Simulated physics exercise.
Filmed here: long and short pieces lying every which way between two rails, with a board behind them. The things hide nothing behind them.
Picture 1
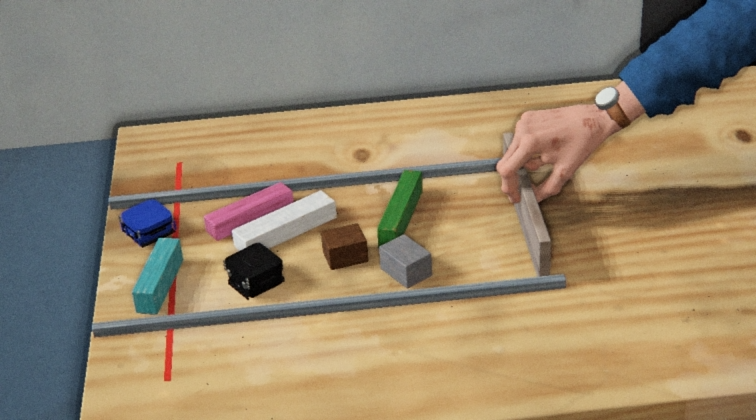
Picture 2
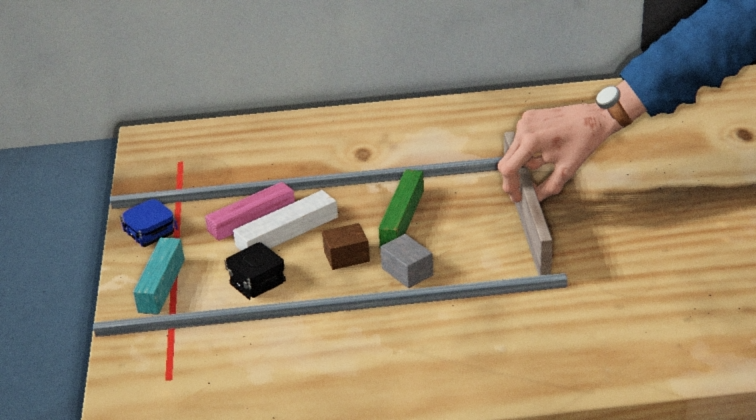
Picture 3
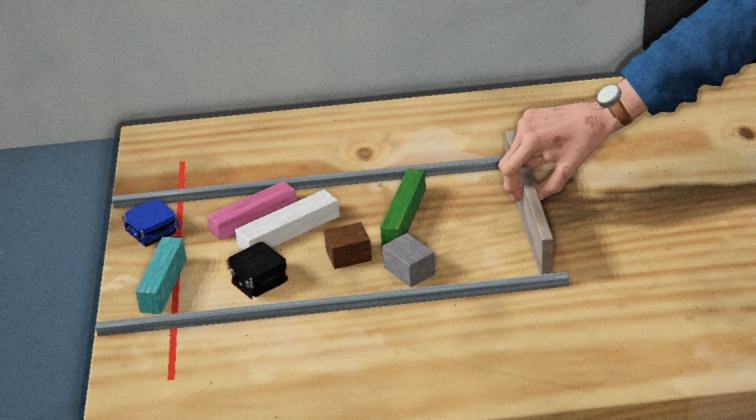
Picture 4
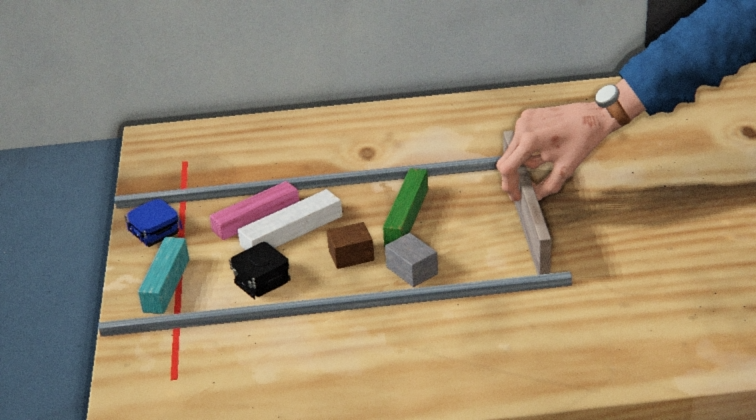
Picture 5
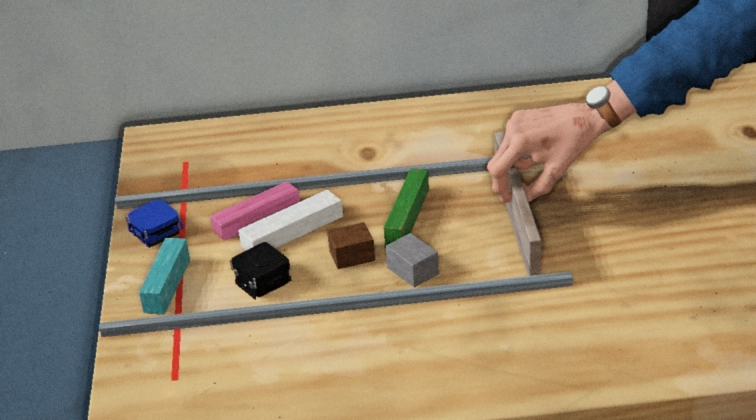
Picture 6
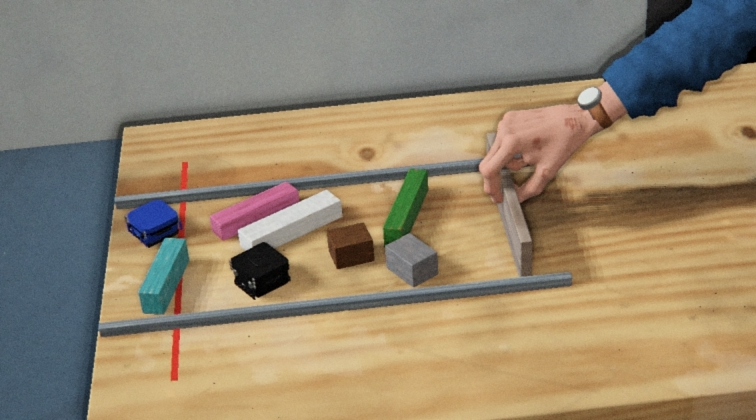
A hand slides a board slightly left between two rails, behind several still, scattered coloured blocks.
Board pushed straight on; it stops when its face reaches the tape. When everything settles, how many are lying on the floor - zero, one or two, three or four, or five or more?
The count that comes down will most likely be a single one or two.
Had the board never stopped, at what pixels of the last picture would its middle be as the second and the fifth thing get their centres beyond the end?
At (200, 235) for the second, at (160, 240) for the fifth.
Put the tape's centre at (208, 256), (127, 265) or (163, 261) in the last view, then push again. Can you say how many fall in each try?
It would be 1, 6 and 4.
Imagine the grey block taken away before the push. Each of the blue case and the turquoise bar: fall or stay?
So the blue case goes down and the turquoise bar goes down.
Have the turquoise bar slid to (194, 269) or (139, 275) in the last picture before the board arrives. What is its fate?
In that order: Slips off, then slips off.
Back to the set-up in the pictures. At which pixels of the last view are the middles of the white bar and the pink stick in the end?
About (117, 252), and the other about (123, 224).
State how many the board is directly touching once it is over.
2 of them.
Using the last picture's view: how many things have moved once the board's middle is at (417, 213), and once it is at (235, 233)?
The first number is 2, the next one 8.
Early on, none off yet; blue case at rest near (154, 223); turquoise bar at rest near (164, 275); pink stick at rest near (255, 210).
A while later, none off yet; blue case at rest near (154, 223); turquoise bar moving near (158, 276); pink stick travelled a little near (218, 213).
Finally, the number that fall off is one or two; lost, turquoise bar and blue case.
